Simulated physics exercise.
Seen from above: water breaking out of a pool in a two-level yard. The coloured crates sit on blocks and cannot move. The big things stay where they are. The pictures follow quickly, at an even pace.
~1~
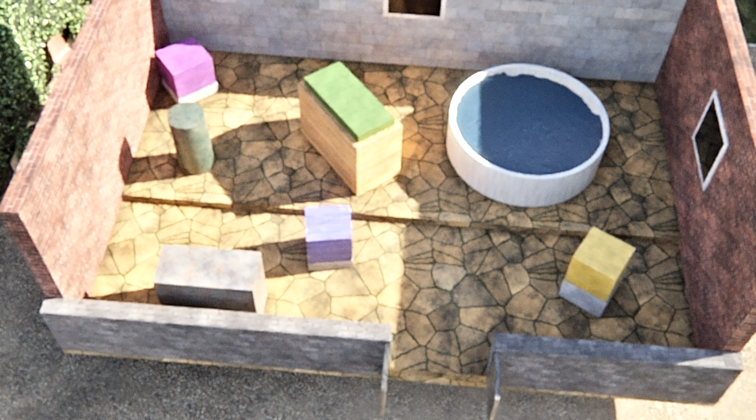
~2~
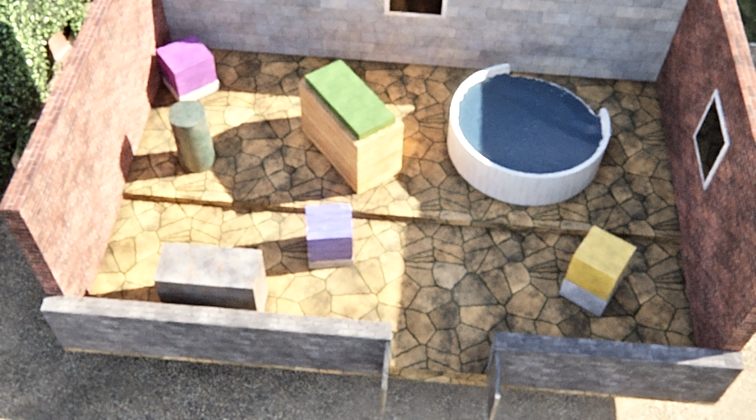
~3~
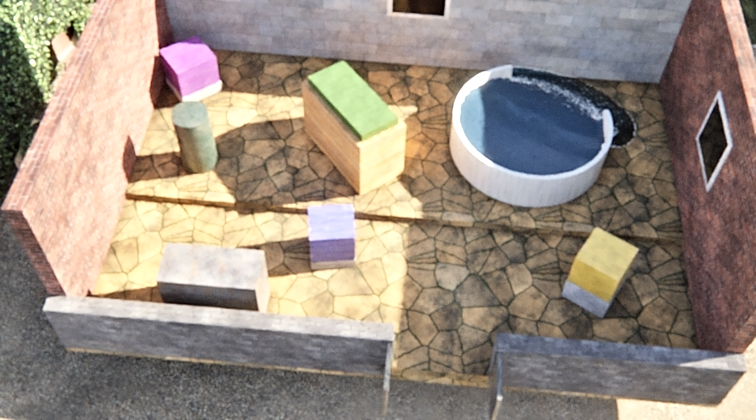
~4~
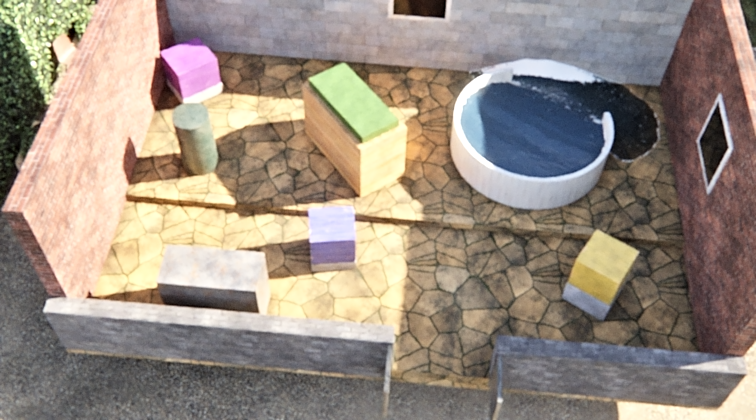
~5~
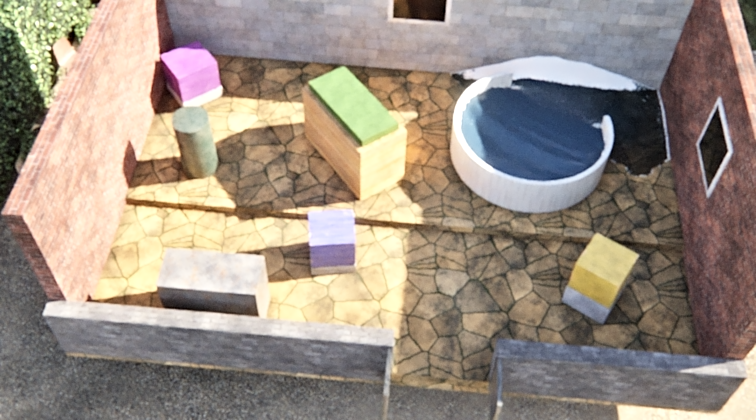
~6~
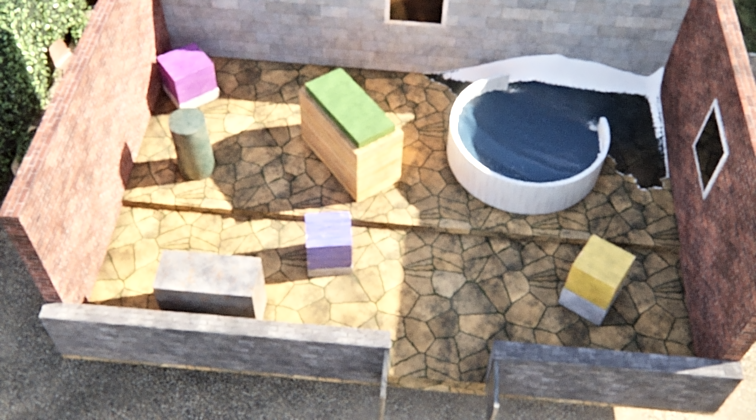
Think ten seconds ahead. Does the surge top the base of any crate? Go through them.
The purple crate stays dry; the yellow crate stays dry; the blue crate stays dry.
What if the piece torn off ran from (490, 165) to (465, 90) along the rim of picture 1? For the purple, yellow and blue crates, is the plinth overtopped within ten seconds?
My reading: The purple one takes water, the yellow one escapes it, the blue one is topped.
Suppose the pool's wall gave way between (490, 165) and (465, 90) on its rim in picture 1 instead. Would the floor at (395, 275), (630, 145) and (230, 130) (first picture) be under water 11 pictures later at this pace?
As listed: Flooded, free of water, clear.
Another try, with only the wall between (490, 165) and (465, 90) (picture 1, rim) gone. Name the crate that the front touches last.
That is the yellow one.
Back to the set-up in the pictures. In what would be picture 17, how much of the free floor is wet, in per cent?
Some 25 per cent.
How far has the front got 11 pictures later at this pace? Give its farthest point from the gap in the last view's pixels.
I would point to (316, 68).
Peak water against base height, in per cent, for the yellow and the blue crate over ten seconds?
Near 80 and 70 in a hundred.
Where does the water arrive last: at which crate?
That is the blue crate.
A moment on, water covers 15 % of the floor; the purple crate not reached, the yellow crate not reached, the blue crate not reached.
Next, water covers 25 % of the floor; the purple crate not reached, the yellow crate not reached, the blue crate not reached.
Then, water covers 50 % of the floor; the purple crate water round its plinth, the yellow crate water round its plinth, the blue crate not reached.
Later, water covers 75 % of the floor; the purple crate water round its plinth, the yellow crate water round its plinth, the blue crate water round its plinth.
In the end, water covers 95 % of the floor; the purple crate stayed above the water, the yellow crate stayed above the water, the blue crate stayed above the water.
